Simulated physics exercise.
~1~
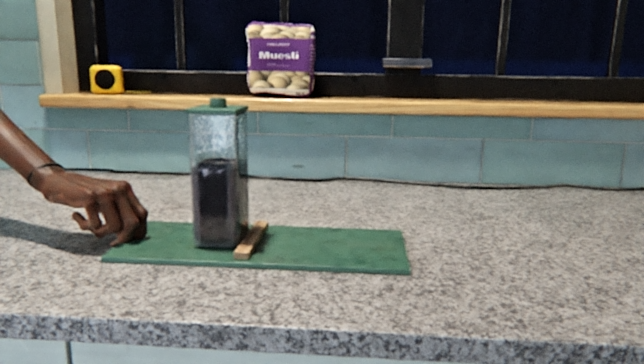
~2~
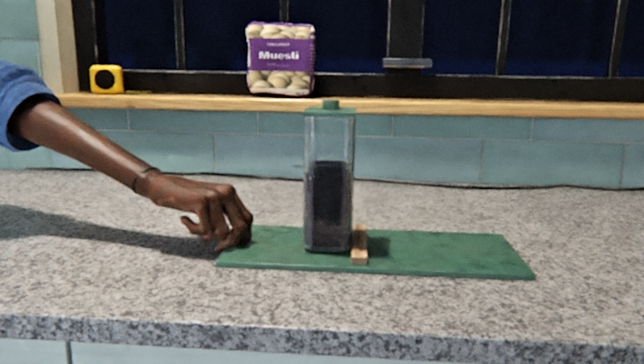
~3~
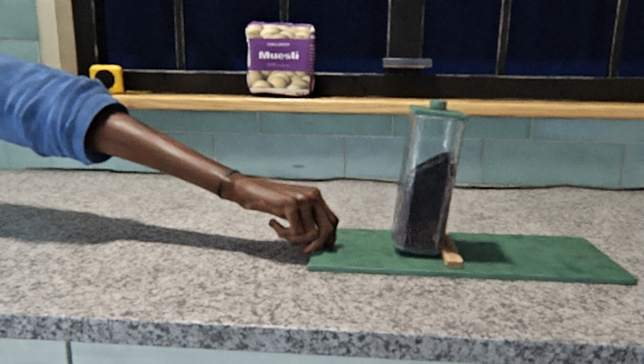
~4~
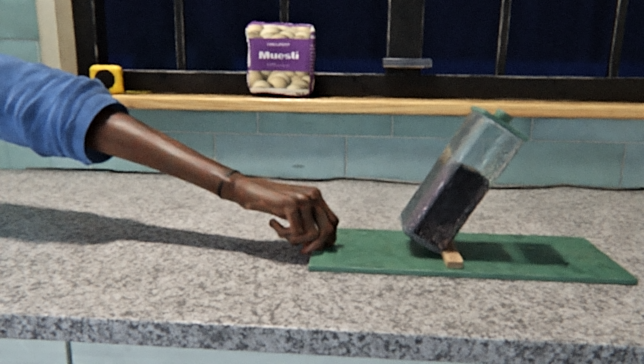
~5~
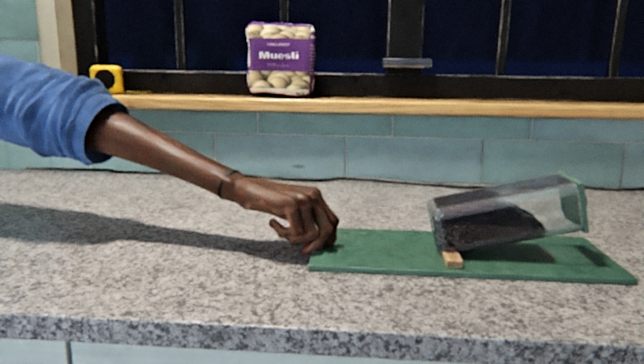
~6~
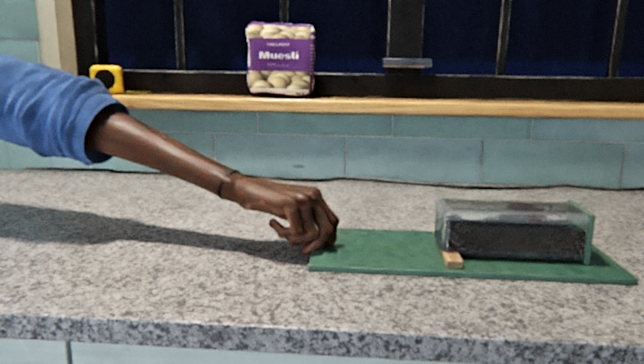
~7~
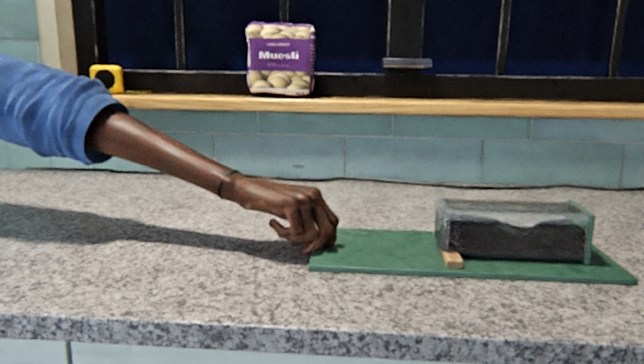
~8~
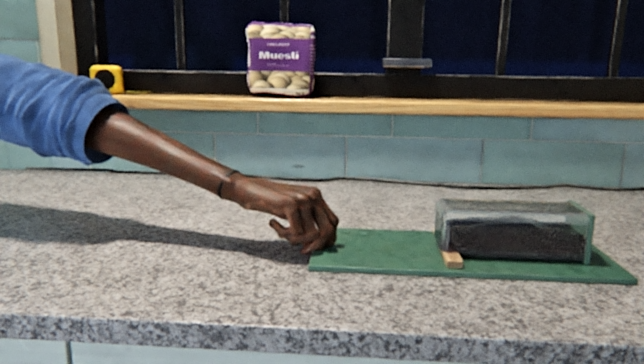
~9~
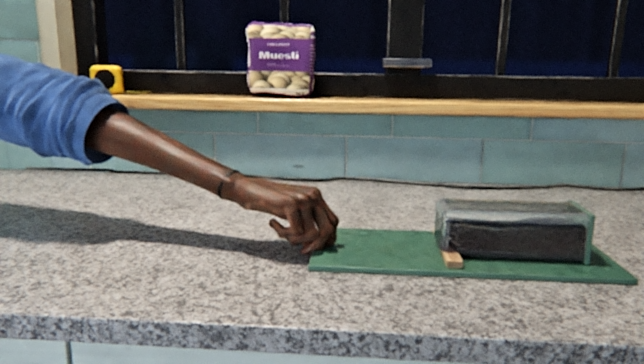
On a speckled kitchen counter, a hand slides a green board right and stops, and the capped flask topples over the batten onto its side.
